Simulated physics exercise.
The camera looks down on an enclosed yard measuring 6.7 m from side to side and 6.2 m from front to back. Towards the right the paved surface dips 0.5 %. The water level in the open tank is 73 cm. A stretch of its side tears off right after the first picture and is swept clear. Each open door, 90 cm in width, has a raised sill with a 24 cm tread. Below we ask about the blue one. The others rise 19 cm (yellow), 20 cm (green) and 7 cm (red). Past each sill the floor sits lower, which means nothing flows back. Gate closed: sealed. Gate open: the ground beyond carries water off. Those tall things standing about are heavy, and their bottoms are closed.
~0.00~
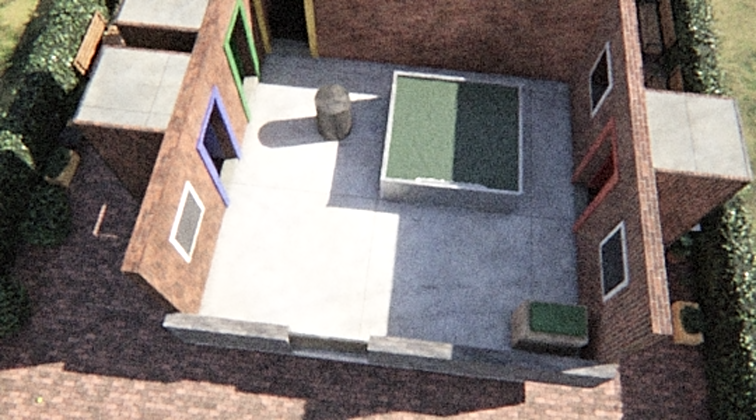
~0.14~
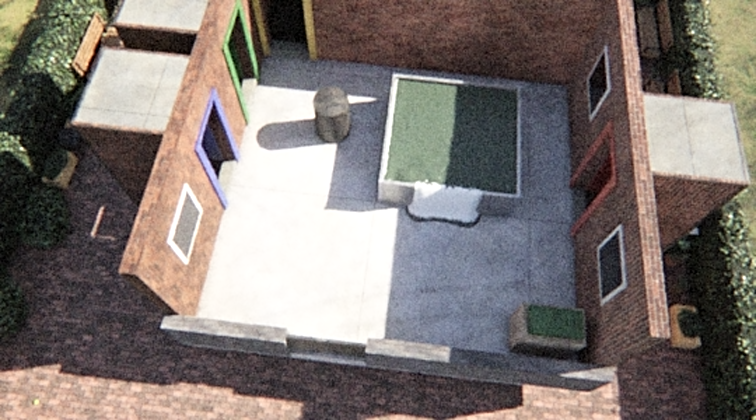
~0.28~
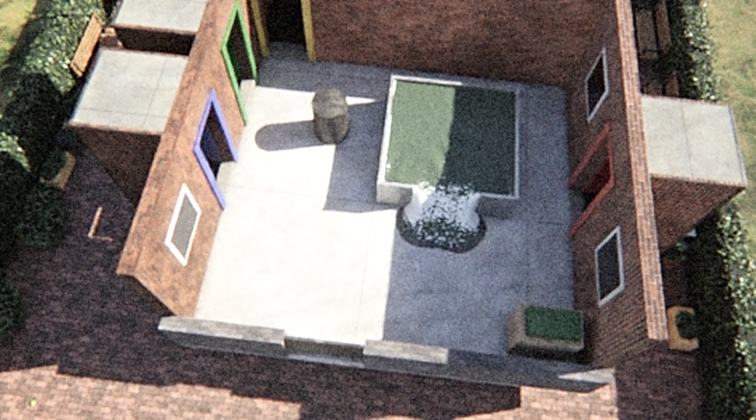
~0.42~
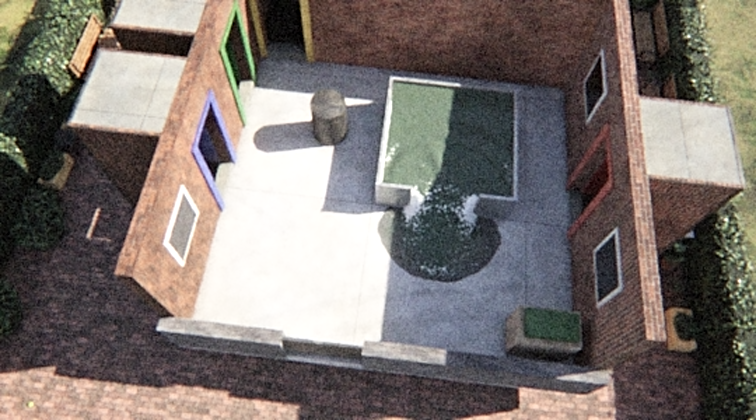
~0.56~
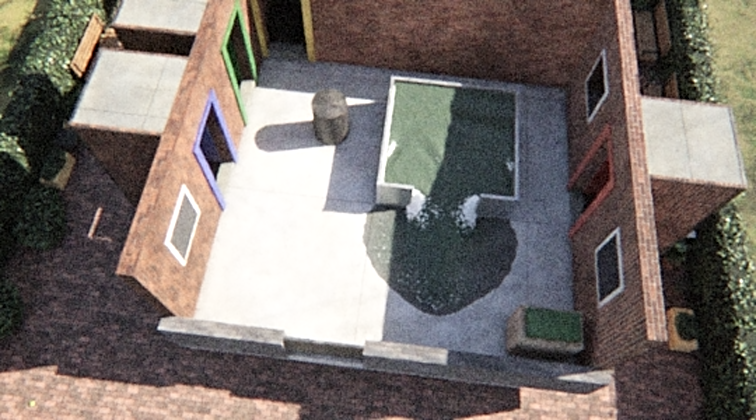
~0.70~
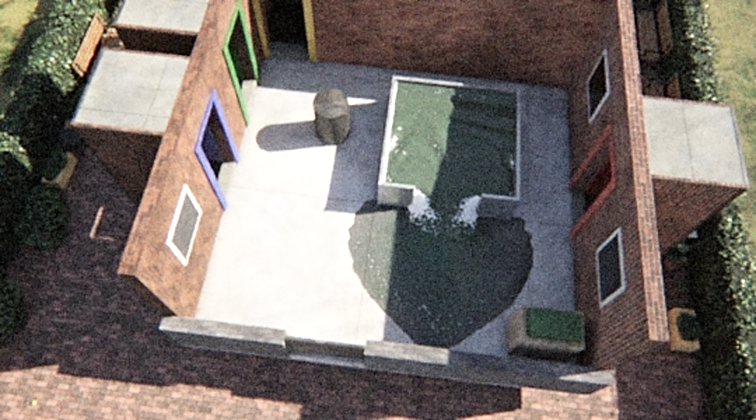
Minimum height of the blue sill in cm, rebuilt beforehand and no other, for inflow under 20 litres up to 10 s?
6 cm.
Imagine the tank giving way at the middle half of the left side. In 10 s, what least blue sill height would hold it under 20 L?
Required height: Approx. 24 cm.
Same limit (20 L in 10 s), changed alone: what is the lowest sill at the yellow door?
At the yellow door you'd want roughly 13.0 cm.
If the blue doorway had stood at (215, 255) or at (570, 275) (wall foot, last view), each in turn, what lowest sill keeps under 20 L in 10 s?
Minimums: Roughly 16 cm and 15 cm.
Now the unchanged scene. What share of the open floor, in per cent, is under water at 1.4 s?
Roughly 30 percent.
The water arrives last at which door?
That would be the yellow door.
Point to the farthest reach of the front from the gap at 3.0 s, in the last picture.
The farthest wet point is roughly at (193, 328) in the last view.
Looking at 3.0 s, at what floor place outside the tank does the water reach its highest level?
At about pixel (534, 371).
After 1.4 s water covers 30 % of the floor, deepest (42 cm) near (503, 356); it has not reached the blue door.
After 3.0 s water covers 45 % of the floor, deepest (42 cm) near (534, 371); it has not reached the blue door.
After 10.0 s water covers 100 % of the floor, deepest (22 cm) near (441, 104); 7 cm at the blue door, 2 litres in over its 9 cm sill.
At the blue door as built, the water arrived by 3.4 s and peaked near 10 cm at 6.8 s.
With a sill of 5.5 cm, 26 litres would have come in within the 10 s; with 7.5 cm, 9 litres. So under 20 litres takes about 6 cm.
